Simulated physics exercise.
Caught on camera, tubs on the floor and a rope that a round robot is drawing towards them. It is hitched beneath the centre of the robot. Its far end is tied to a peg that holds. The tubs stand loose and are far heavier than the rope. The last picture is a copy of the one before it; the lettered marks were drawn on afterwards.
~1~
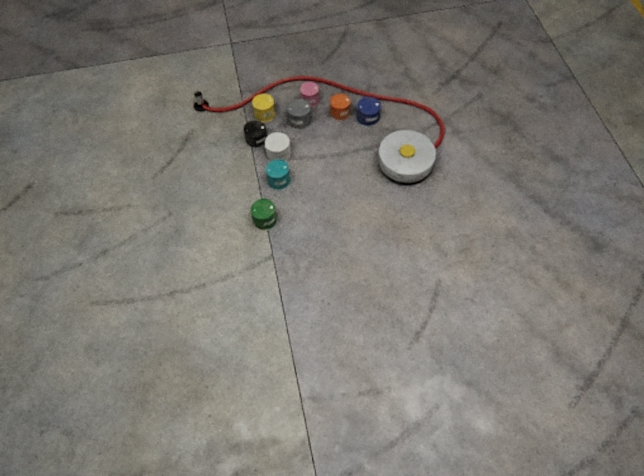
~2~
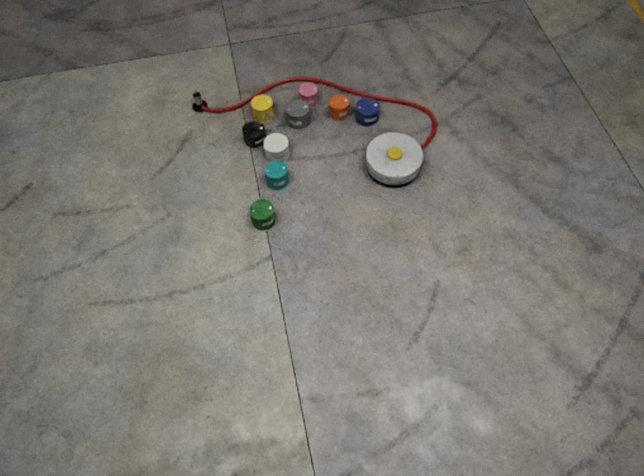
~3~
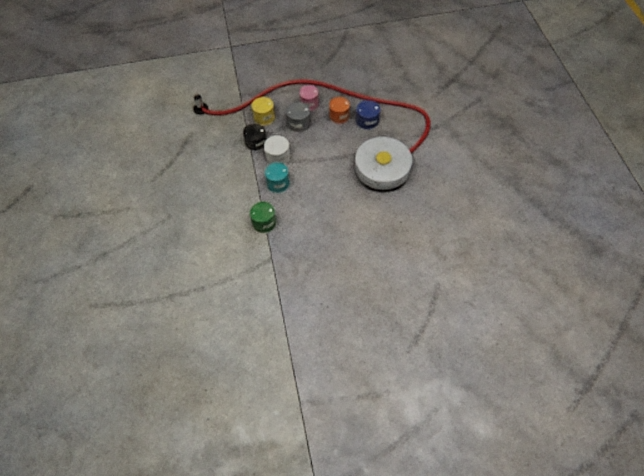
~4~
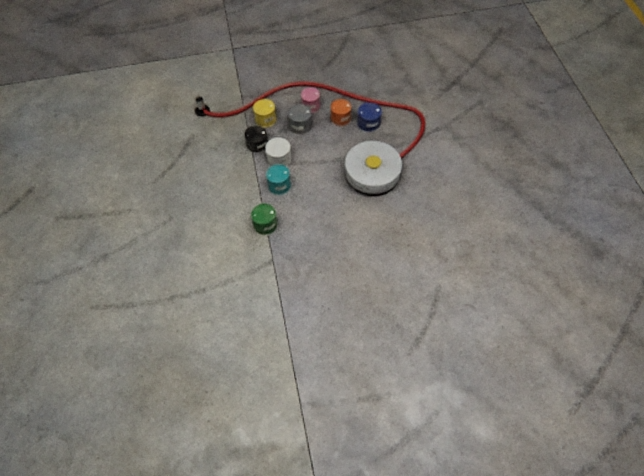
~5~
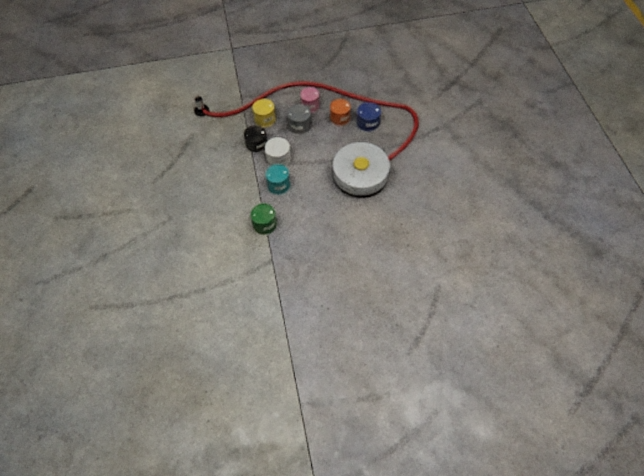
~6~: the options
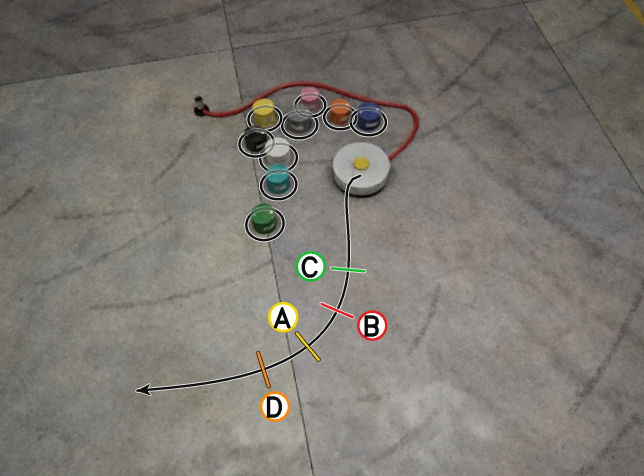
At the start, a round pale robot with a yellow centre sits right of a group of small coloured tubs, with a red rope curving from a small peg behind them to it. The robot slides slowly leftward and slightly nearer the viewer, drawing the rope's right-hand bend inward, while the tubs stay put.
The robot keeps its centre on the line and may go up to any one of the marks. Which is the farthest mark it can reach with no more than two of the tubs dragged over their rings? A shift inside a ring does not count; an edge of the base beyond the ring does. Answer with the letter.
At C, and not beyond.
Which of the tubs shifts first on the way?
The blue one.
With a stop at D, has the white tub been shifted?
By then, yes.
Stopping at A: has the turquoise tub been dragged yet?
No.
On the marked copy, A at (308, 346); B at (337, 311); C at (348, 270); D at (263, 369); the route from (361, 176) via (325, 330) to (137, 391).
With C. Early on, robot (347, 197).
Further on, robot (349, 232).
At the end, robot (348, 265); blue tub (352, 126); one over the rings.
As for the rest, A has four over the rings; B has four over the rings; D has seven over the rings.
